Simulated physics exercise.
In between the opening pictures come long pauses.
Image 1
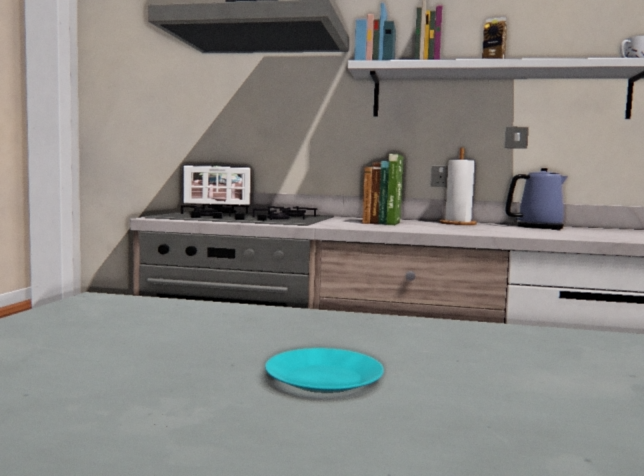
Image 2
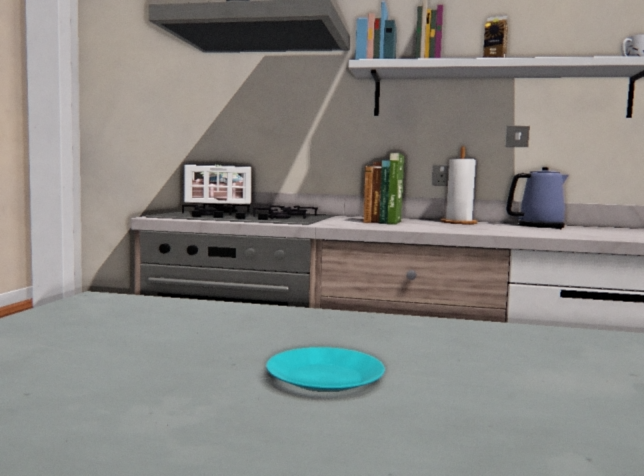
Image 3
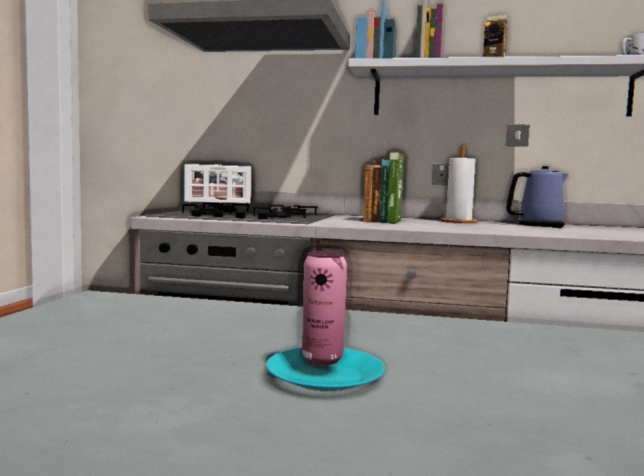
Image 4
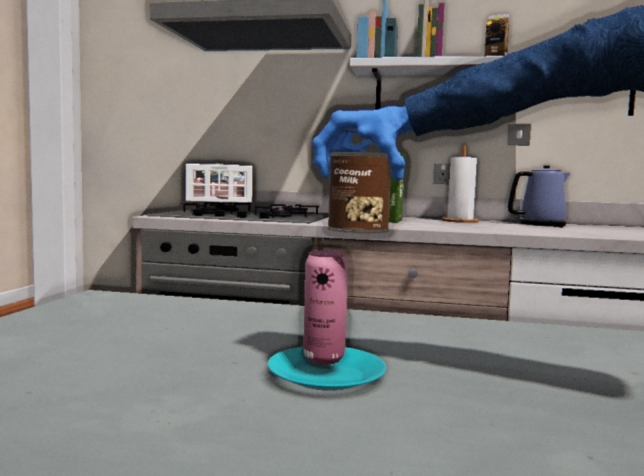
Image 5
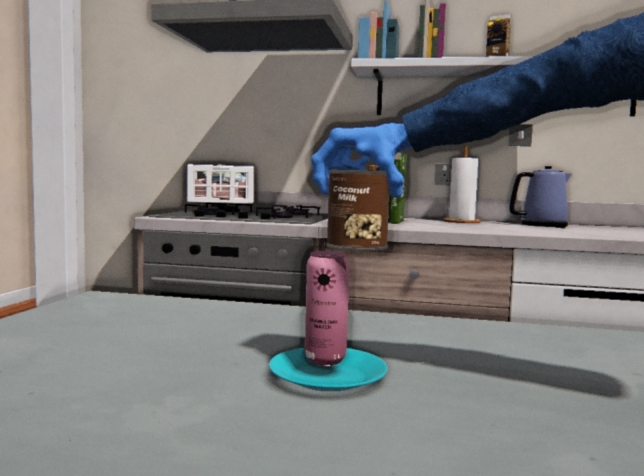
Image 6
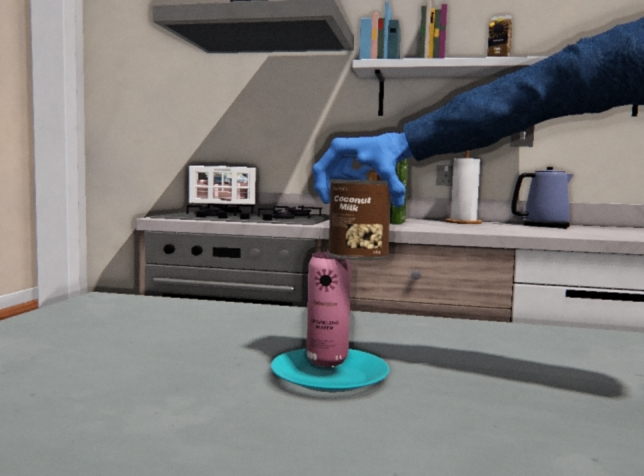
A pink can appears on a turquoise plate, then a blue-gloved hand lowers a brown coconut milk container onto the can, still gripping it.
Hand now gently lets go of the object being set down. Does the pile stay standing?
The balance fails.
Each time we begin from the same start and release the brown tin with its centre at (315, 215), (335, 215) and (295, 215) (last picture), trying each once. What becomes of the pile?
The pile does not fall at first, does not fall second and goes down third.
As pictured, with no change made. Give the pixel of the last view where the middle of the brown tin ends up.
End position in the final view: Approximately (562, 362).
Then, 0.50 s later than the last frame, brown tin now fallen.
Then, 0.70 s later than the last frame, things are still on the move.
When it is over, fallen, brown tin; the other 2 as before. End places, in pixels of the last picture, brown tin near (562, 362). The pile loses its balance.
